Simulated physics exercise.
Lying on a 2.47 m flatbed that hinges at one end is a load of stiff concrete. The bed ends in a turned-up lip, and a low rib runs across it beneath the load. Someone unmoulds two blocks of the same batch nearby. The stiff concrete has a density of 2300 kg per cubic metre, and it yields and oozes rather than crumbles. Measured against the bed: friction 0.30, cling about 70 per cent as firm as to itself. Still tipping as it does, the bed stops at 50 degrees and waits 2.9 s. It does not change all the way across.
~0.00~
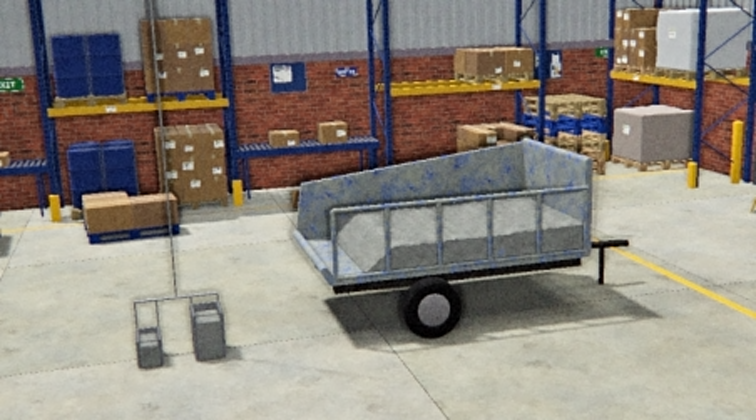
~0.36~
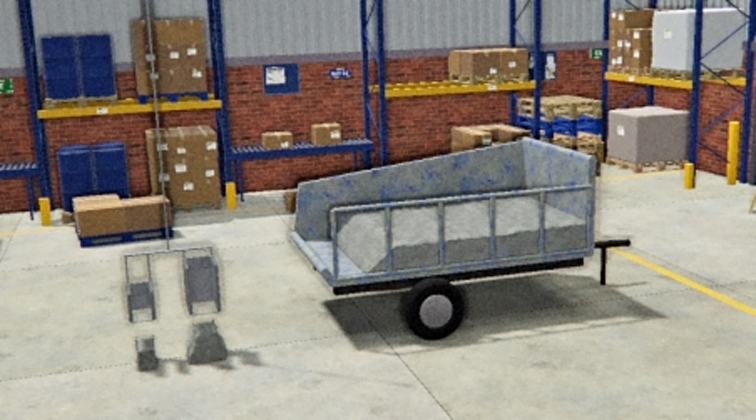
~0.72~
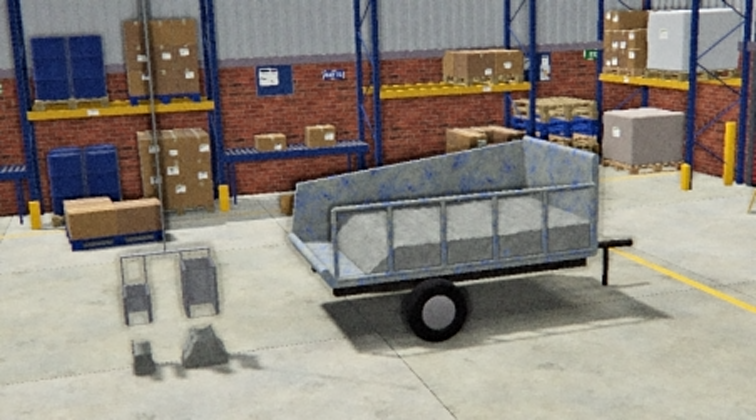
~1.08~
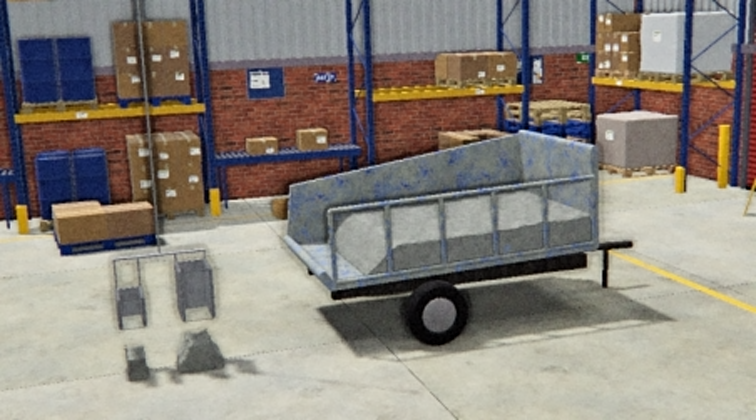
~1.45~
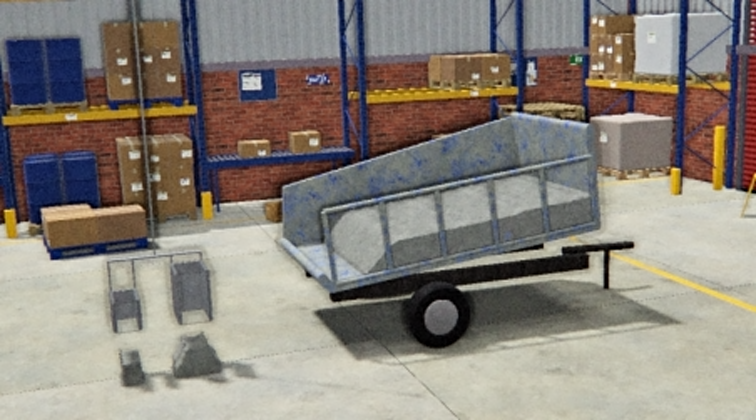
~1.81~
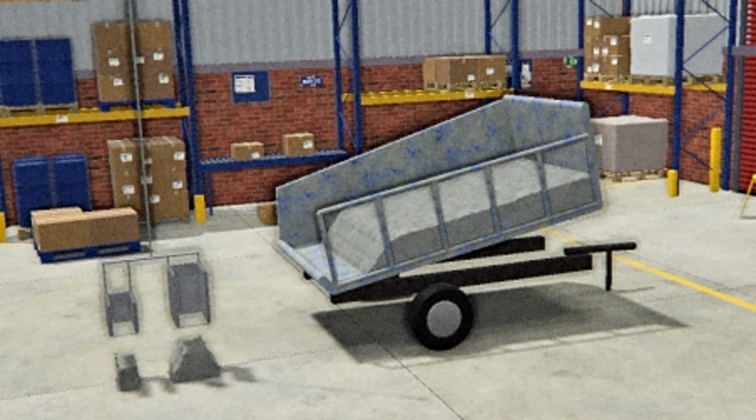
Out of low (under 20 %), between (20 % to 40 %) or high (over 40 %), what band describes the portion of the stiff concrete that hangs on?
The band that describes it is between.
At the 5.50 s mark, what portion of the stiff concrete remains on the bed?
Near 40 per cent.
By 2.90 s, the tilt is 23 degrees and 100 % is on the bed.
By 4.20 s, the tilt is 38 degrees and 93 % is on the bed.
By 5.50 s, the tilt is 50 degrees and 38 % is on the bed.
By 6.79 s, the tilt is 50 degrees and 28 % is on the bed.
By 8.26 s, at the end, the tilt is 50 degrees and 25 % is on the bed.
